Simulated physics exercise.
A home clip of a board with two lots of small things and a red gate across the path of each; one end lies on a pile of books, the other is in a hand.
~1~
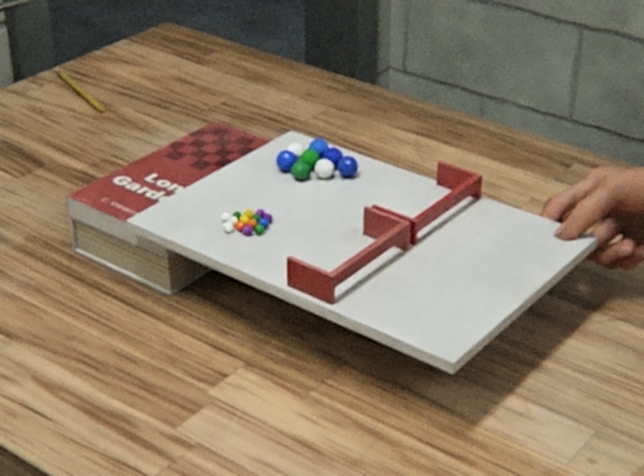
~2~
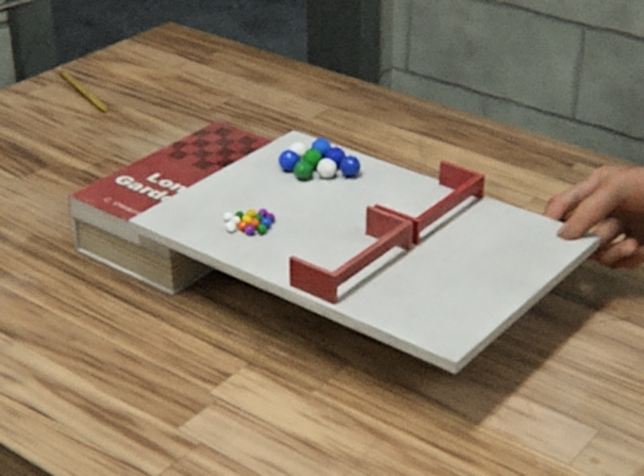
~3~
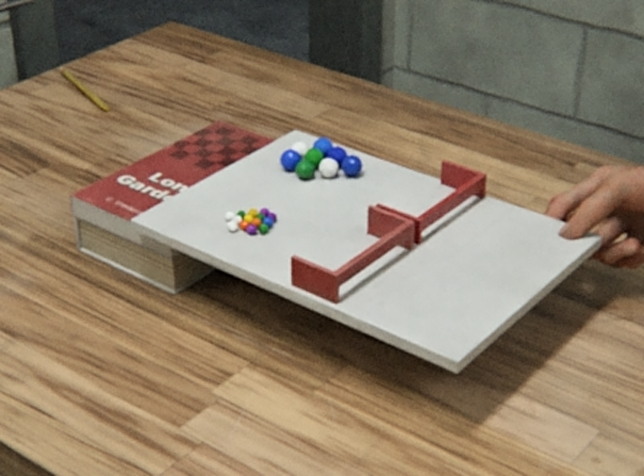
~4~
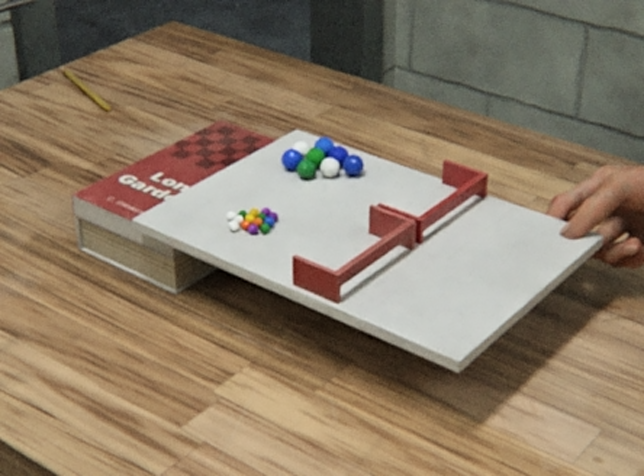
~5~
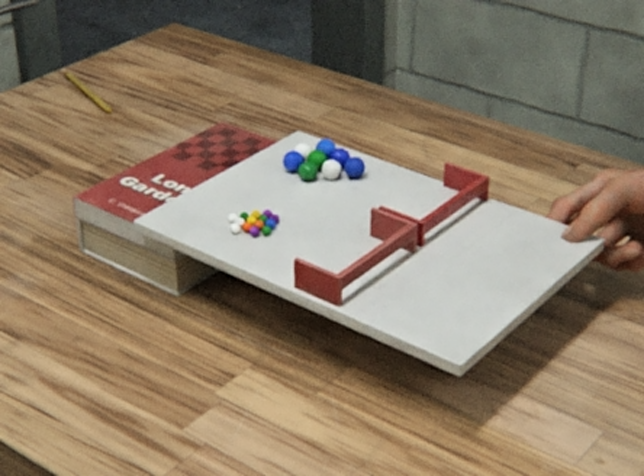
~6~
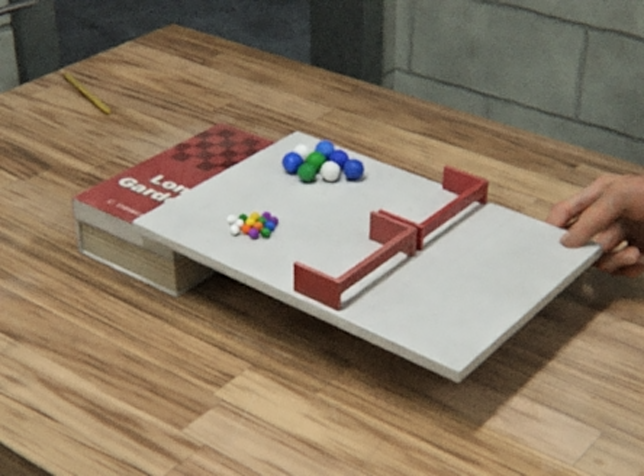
A hand holds a white board with colourful beads and balls on it nearly still.
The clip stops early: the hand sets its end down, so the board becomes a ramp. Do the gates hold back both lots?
In the end the near lot slips under its gate, and the far lot is stopped by its gate.
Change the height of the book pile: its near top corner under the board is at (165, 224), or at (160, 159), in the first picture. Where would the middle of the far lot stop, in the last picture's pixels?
Around (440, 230) in the first try, (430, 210) in the second.
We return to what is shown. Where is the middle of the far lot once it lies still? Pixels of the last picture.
Close to (441, 240).
Then, 0.23 s later than the last frame, board sloping at 5°; near lot where it was; far lot where it was.
Then, 0.53 s later than the last frame, board sloping at 10°; near lot on its way down; far lot on its way down.
Then, 0.84 s later than the last frame, board resting at 12°; near lot every one past its gate; far lot has reached its gate.
When it is over, board resting at 12°; near lot every one past its gate; far lot gathered behind its gate.
